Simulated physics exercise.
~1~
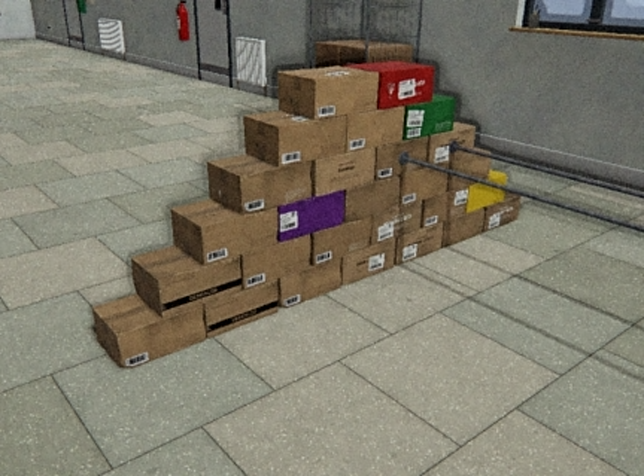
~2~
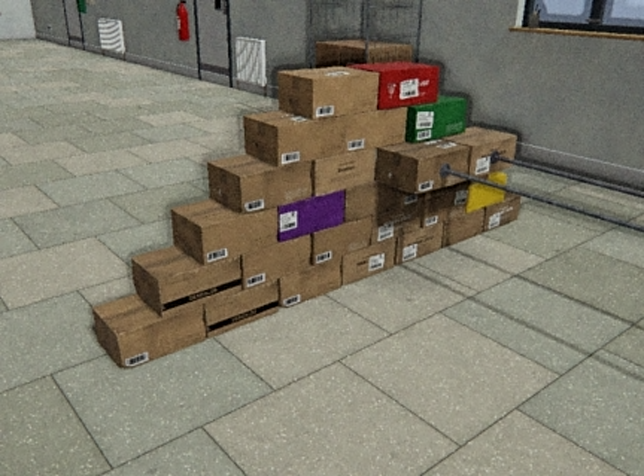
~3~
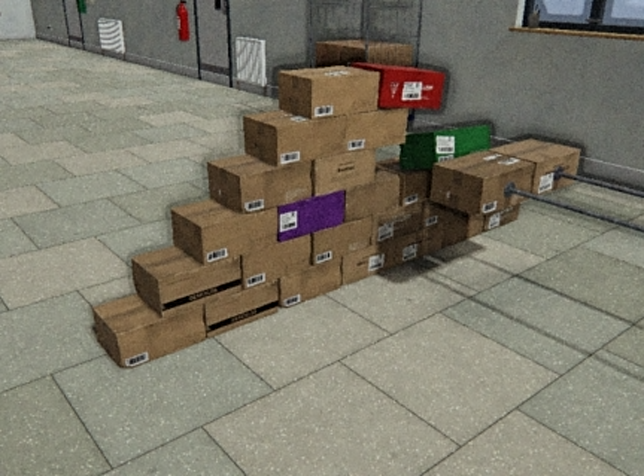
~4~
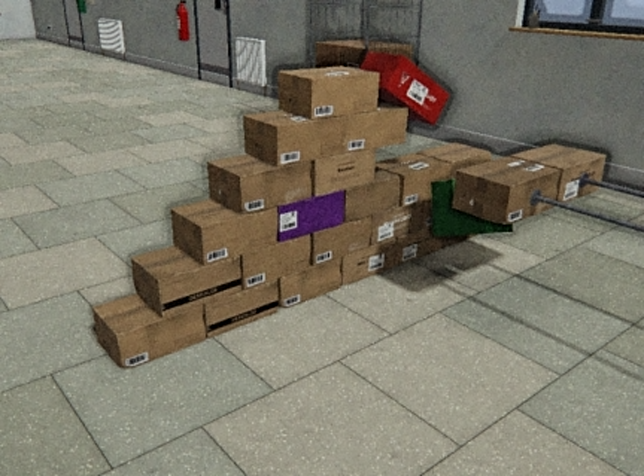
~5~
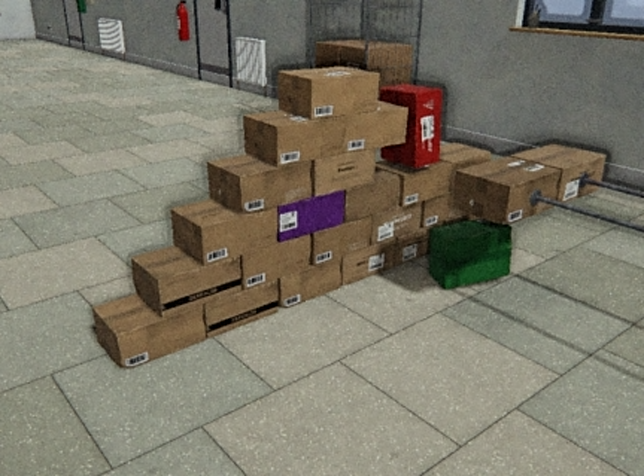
The clip opens on a stepped stack of brown cardboard boxes on a tiled floor, with single red, green, purple and yellow ones among them. Thin rods at the right draw two neighbouring boxes out of the stack, toward the right. As the pair slides clear, the green box above them tilts and drops to the right, while the red box near the top begins to tip. The green one tumbles down to the floor, and the red one rolls over and drops lower. At the end, the red box rests on its side against the stack, the green box lies on its side on the tiles, and the purple box has not moved.
